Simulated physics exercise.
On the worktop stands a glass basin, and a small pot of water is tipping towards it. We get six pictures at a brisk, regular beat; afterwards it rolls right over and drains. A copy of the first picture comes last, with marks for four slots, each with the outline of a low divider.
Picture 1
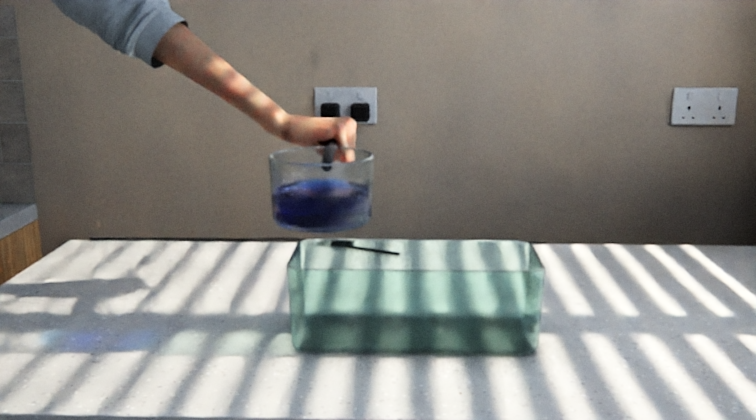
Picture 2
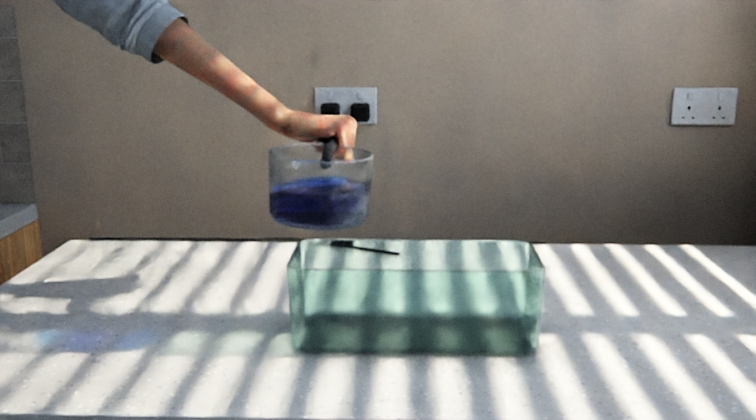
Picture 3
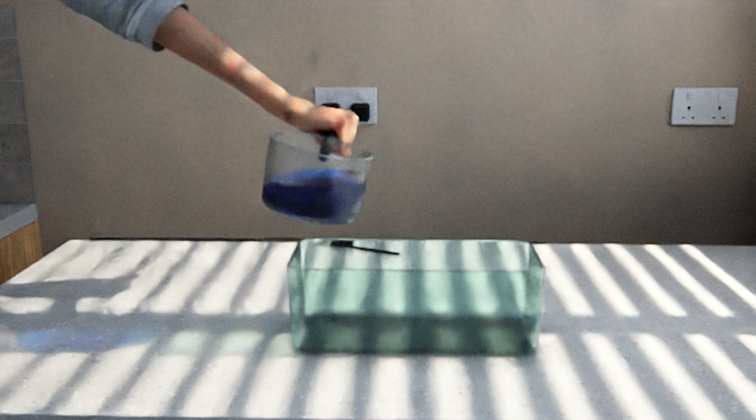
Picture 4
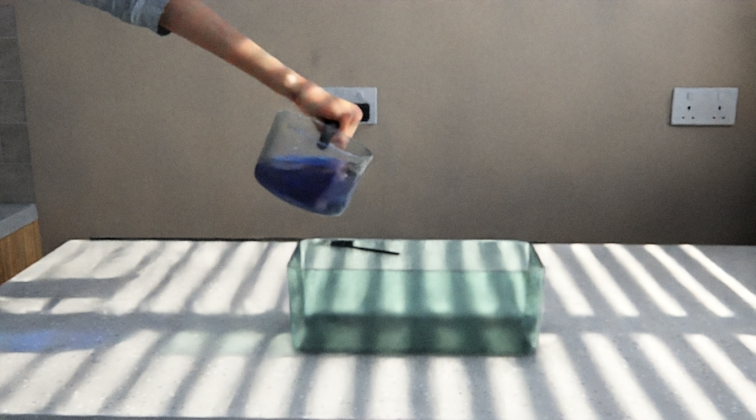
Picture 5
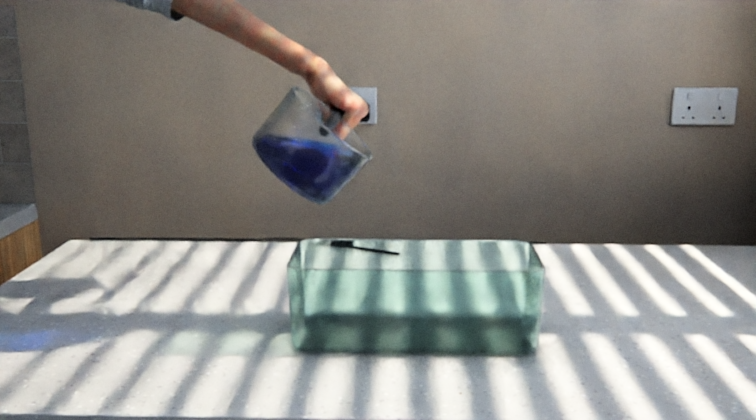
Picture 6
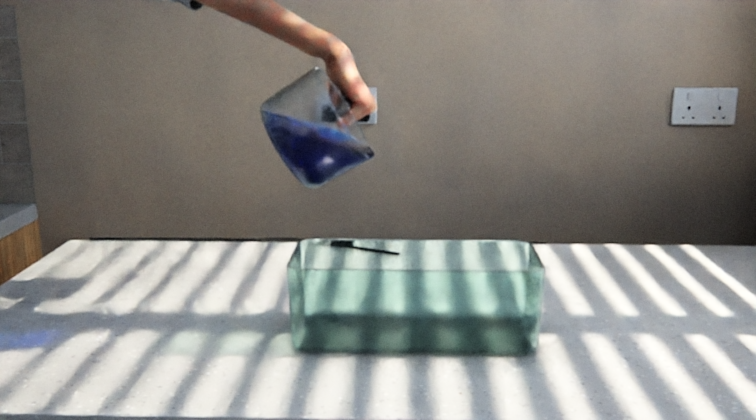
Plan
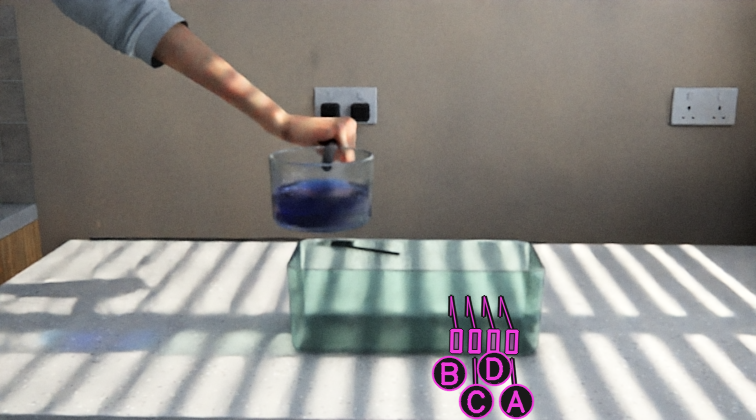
Small clear pot of blue liquid tilting steadily to the right in a person's hand above a glass basin on a sunlit worktop.
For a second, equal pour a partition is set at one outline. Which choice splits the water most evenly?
Choose B.
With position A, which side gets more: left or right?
The left one.
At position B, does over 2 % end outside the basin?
Yes, it does.
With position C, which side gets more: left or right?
The left side.
On the marked copy, A at (511, 359); B at (456, 358); C at (474, 358); D at (493, 358).
For position A, about 79 % ends left of the wall and 11 % right of it; 10 % is lost outside.
For position B, about 49 % ends left of the wall and 46 % right of it; 5 % is lost outside.
For position C, about 75 % ends left of the wall and 18 % right of it; 7 % is lost outside.
For position D, about 84 % ends left of the wall and 8 % right of it; 8 % is lost outside.
